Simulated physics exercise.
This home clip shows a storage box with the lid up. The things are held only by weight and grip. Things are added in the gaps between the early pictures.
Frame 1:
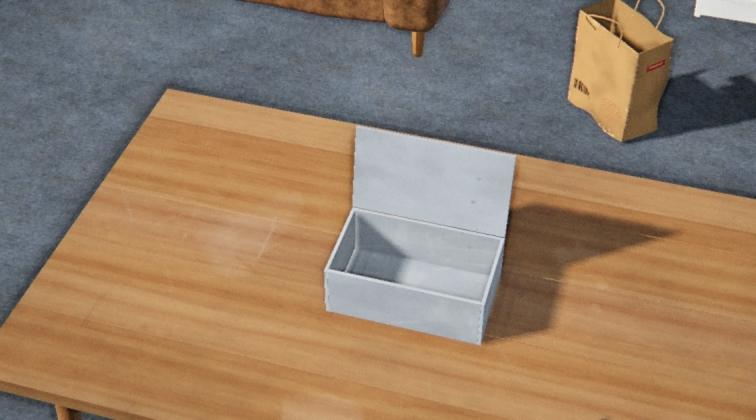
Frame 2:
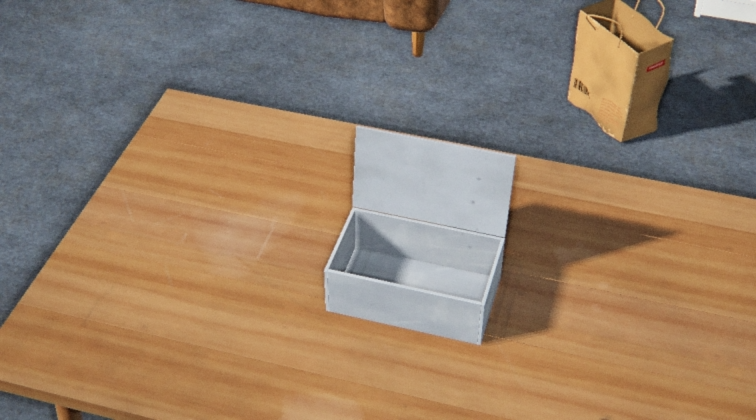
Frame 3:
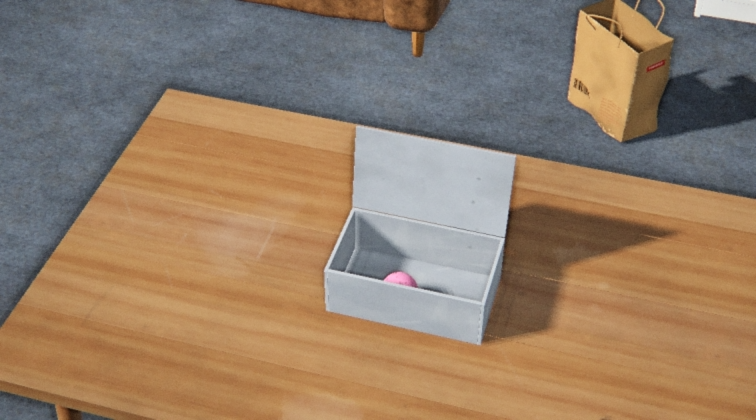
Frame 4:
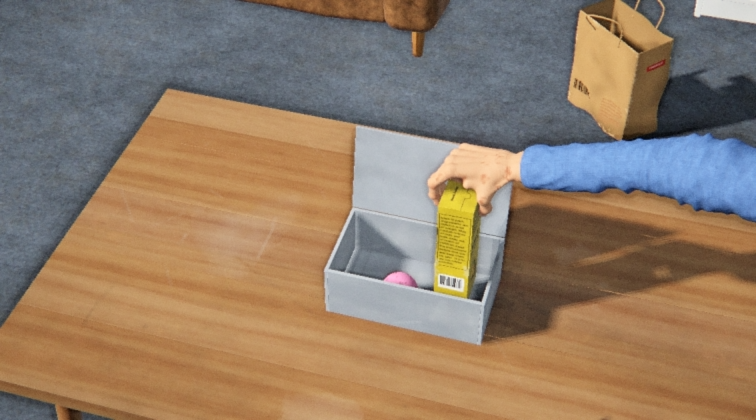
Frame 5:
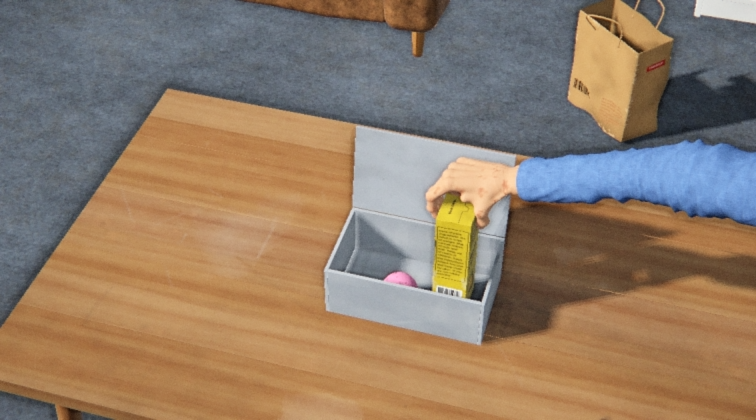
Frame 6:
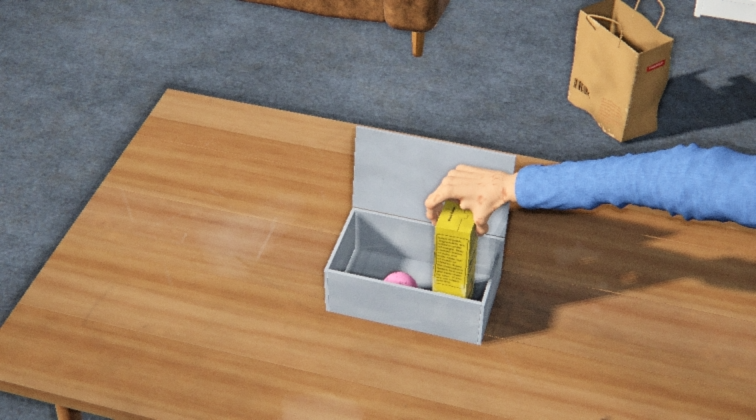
Pink ball appearing in an open grey box on a wooden table, then a hand lowering a yellow carton in beside it.
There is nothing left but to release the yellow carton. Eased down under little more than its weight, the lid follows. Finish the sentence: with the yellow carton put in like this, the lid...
The lid stays ajar.
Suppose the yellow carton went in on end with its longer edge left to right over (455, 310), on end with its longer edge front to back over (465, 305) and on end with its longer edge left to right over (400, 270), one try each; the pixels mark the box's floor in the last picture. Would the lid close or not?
Case one, the lid is kept from closing; case two, it is kept from closing; case three, it is kept from closing.
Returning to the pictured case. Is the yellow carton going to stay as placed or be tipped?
It tips.
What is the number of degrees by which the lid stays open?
It comes to about 30°.
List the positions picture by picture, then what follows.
In the first frame, the last thing is not in view yet.
In the second frame, the last thing is not in view yet.
In the third frame, the last thing is not in view yet.
The fourth frame shows coming down; yellow carton (458, 243).
The fifth frame shows coming down; yellow carton (456, 255).
The sixth frame shows put in, still held; yellow carton (455, 262).
Then, 1.20 s on from there, lid starting down.
Then, 1.70 s on from there, lid 63° above the rim.
Then, 2.30 s on from there, lid 44° above the rim; yellow carton turned 19° from how it was put near (451, 272).
Then, 4.10 s on from there, lid 35° above the rim; yellow carton turned 37° from how it was put near (451, 273).
In the end, lid 32° above the rim; toppled in the box, yellow carton; pink ball unmoved. At the end, from the last picture's camera, yellow carton near (452, 272).
